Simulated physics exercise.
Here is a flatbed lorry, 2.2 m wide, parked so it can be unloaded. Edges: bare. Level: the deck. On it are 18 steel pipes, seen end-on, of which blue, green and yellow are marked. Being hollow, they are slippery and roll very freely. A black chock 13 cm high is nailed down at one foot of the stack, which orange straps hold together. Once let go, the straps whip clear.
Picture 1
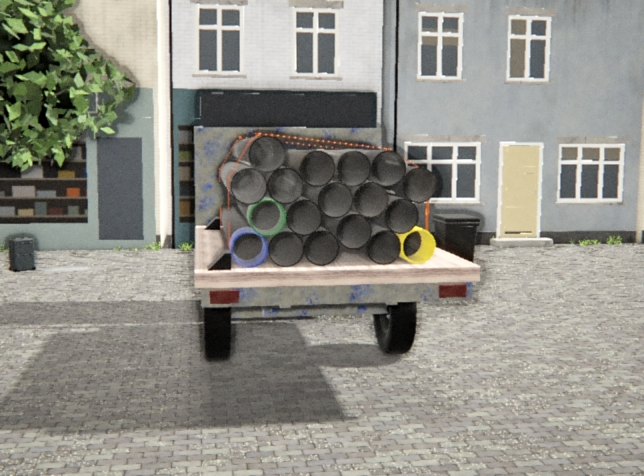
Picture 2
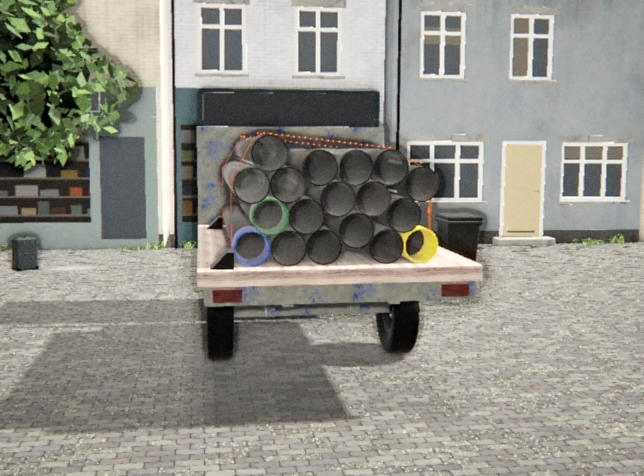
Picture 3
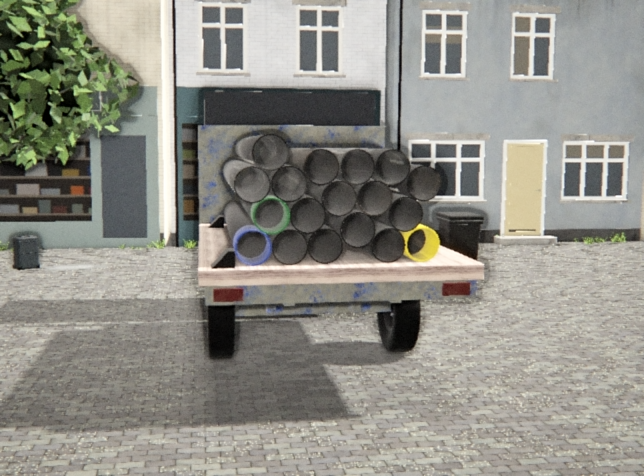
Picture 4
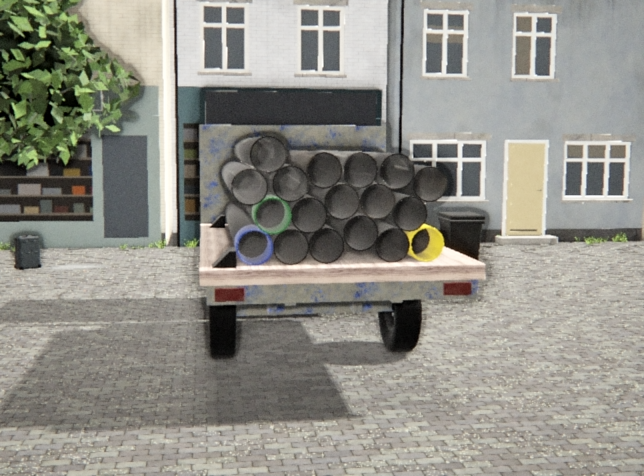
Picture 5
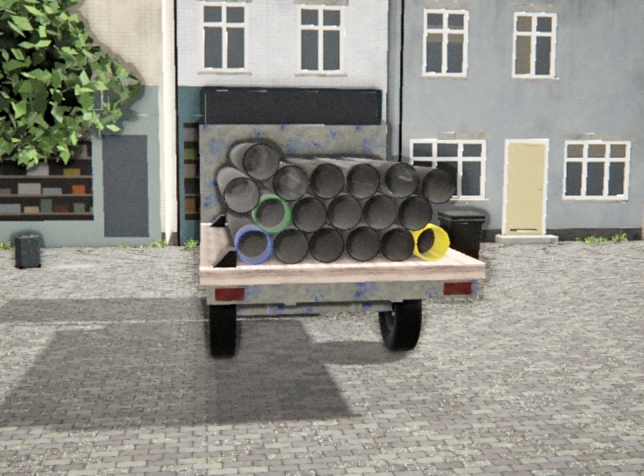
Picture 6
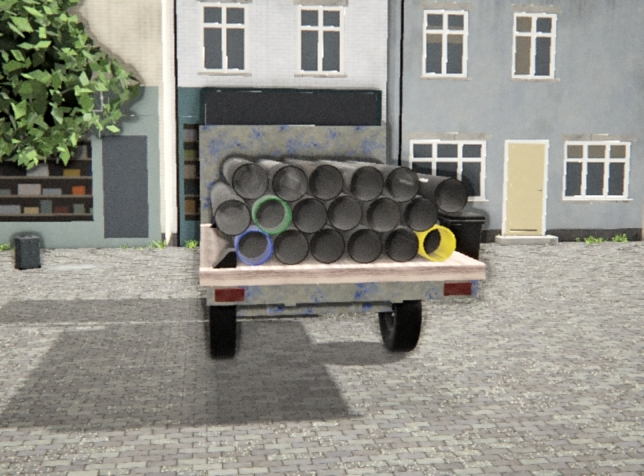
A stack of dark pipes on a parked flatbed lorry slumped after its orange straps vanished, the top pipe sinking into the row below while the yellow one at the bottom edged right.
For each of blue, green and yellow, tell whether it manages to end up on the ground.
Blue - it does not; green - it does not; yellow - it does.
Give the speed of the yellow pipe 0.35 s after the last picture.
Speed: Approx. 0.6 m/s.
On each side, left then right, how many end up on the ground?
By side, that's 2 to the left and 8 to the right.
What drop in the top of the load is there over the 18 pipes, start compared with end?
50 cm.
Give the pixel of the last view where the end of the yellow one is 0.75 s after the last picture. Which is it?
Near (499, 258).
Another 0.3 s on from the last picture, blue is on the deck, 40 cm from the left edge; green is up on others, 55 cm from the left edge; yellow is on the deck, 15 cm from the right edge, rolling right; 2 of 18 are off.
Another 0.7 s on from the last picture, yellow is dropping off the right side; still the same for blue, green; 4 of 18 are off.
In the end (7.4 s after the last picture), blue is on the deck, 40 cm from the left edge; green is up on others, 55 cm from the left edge; yellow is on the ground to the right; 10 of 18 are off.
